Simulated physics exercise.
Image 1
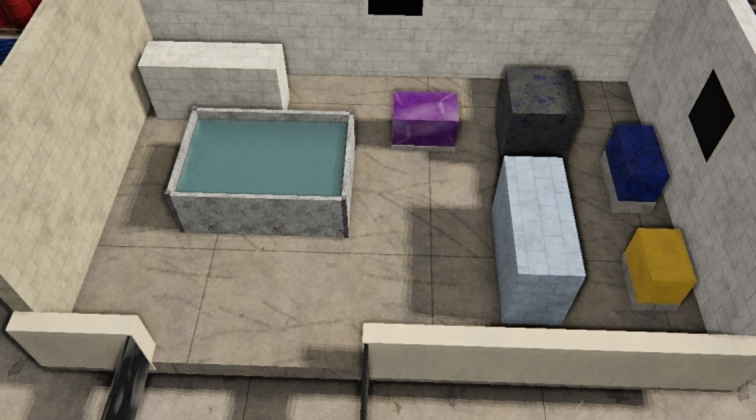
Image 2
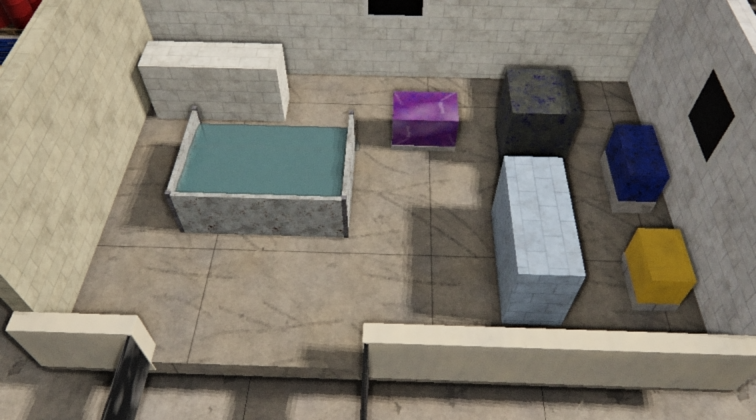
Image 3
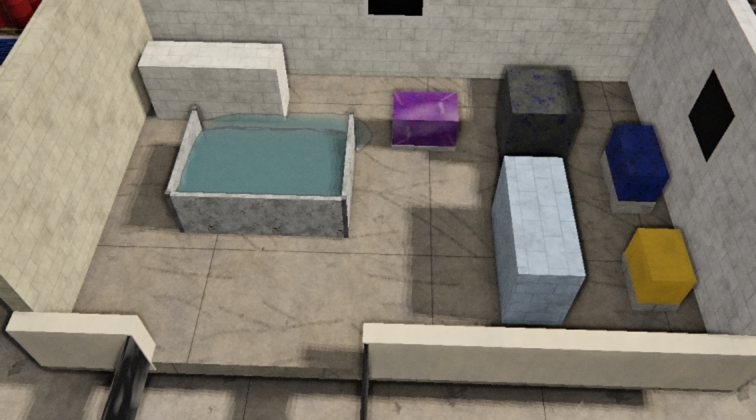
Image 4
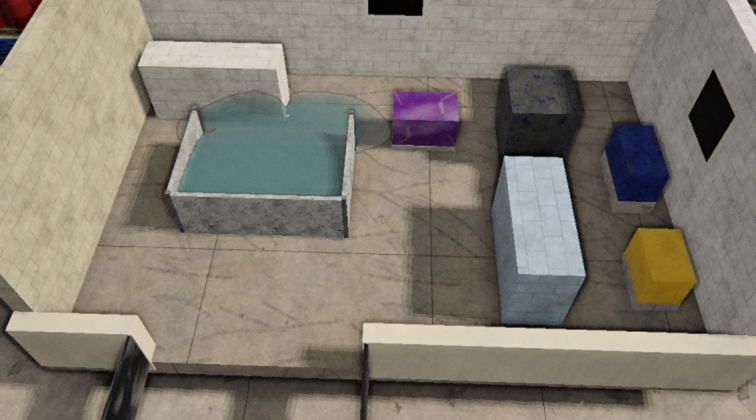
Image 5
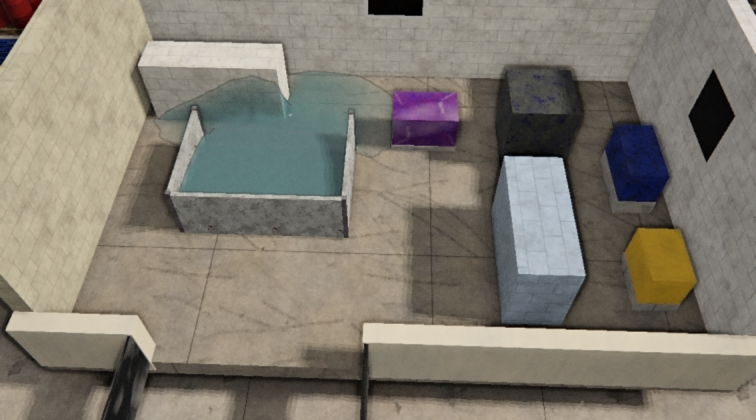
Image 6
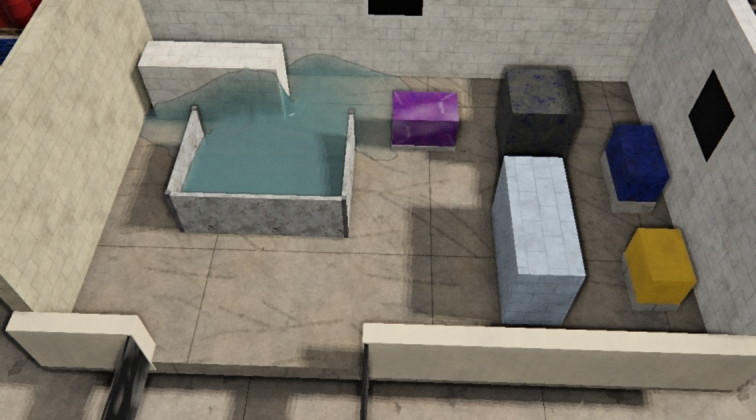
Water pours out the far side of an open tank and spreads around the purple block.
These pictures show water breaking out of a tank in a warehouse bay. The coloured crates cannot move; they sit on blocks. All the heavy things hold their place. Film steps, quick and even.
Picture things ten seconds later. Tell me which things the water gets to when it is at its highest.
In the end the purple crate is hit; the blue crate is spared; the yellow crate is spared.
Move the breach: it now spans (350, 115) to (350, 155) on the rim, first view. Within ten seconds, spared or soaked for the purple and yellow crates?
Observed: Purple crate is doused; yellow crate is doused.
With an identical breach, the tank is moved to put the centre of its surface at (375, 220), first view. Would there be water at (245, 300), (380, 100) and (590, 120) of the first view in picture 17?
As listed: No water, wet, clear.
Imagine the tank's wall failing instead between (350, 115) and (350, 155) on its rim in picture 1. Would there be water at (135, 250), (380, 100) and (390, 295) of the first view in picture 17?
Well, the first one's left untouched, the second's sodden, and the third's left untouched.
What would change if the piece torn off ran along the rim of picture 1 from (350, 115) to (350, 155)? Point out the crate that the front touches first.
My pick is the purple crate.
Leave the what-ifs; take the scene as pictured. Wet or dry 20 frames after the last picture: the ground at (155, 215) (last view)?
Answer: Flooding.
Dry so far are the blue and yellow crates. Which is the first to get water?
The one in blue it is.
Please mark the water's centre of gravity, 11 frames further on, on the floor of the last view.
It's close to (293, 140).
A moment on, water covers 25 % of the floor; the purple crate water round its plinth, the blue crate not reached, the yellow crate not reached.
Next, water covers 45 % of the floor; the purple crate water round its plinth, the blue crate not reached, the yellow crate not reached.
Then, water covers 55 % of the floor; the purple crate water round its plinth, the blue crate water round its plinth, the yellow crate water round its plinth.
Later, water covers 85 % of the floor; the purple crate water round its plinth, the blue crate water round its plinth, the yellow crate water round its plinth.
In the end, water covers 100 % of the floor; the purple crate was topped, the blue crate stayed above the water, the yellow crate stayed above the water.
